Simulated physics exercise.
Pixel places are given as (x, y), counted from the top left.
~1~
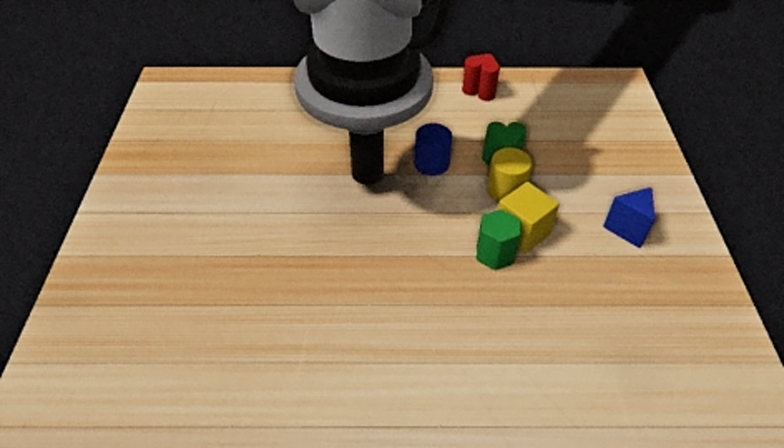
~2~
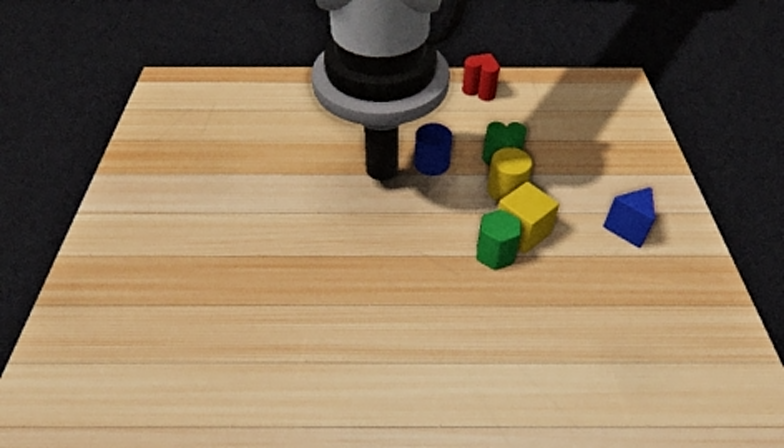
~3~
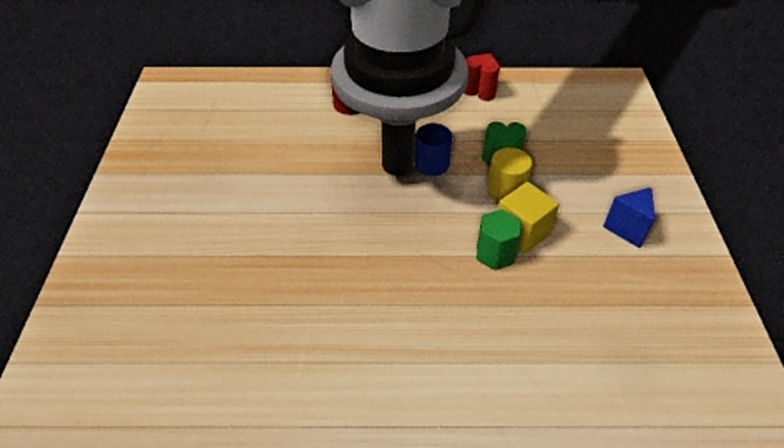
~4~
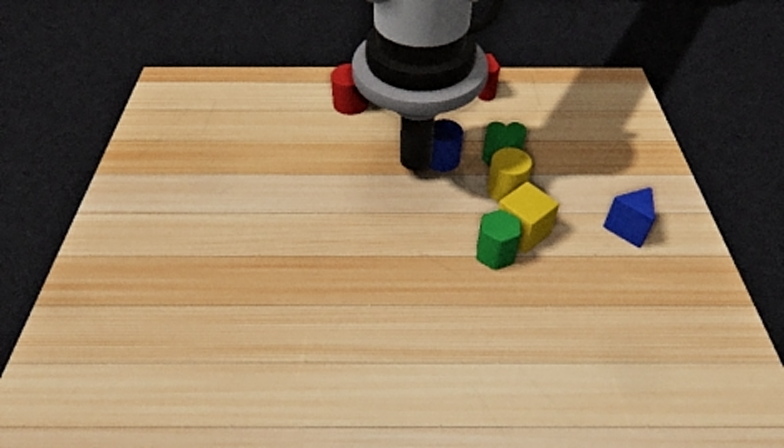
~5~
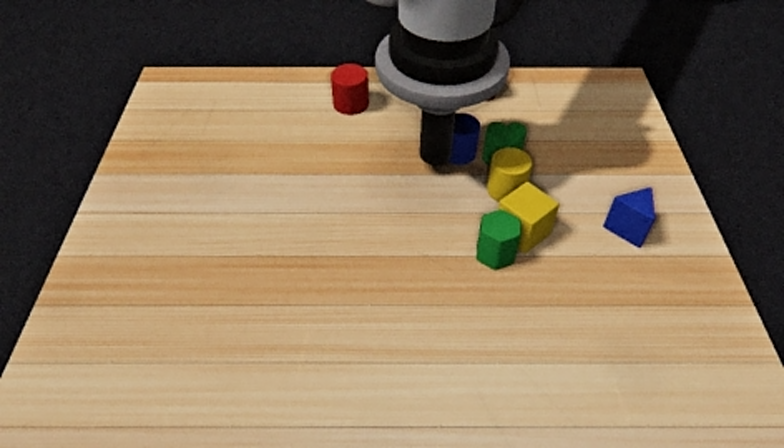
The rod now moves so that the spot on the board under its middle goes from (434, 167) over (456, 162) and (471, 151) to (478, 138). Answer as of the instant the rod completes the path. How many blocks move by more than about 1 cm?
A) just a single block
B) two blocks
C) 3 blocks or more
A
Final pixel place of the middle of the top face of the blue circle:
My best guess is (500, 91).
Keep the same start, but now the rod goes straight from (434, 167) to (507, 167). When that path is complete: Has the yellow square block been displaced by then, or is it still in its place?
It is still where it was.
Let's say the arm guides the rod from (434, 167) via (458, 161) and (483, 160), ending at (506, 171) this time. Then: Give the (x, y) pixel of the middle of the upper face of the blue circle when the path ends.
Its top middle will sit at (492, 108).
The first path, step by step. Halfway along, rod (467, 145); blue circle (485, 109).
At the end, rod (480, 126); blue circle (500, 91); green heart (511, 131), turned 15° clockwise; yellow circle in place.
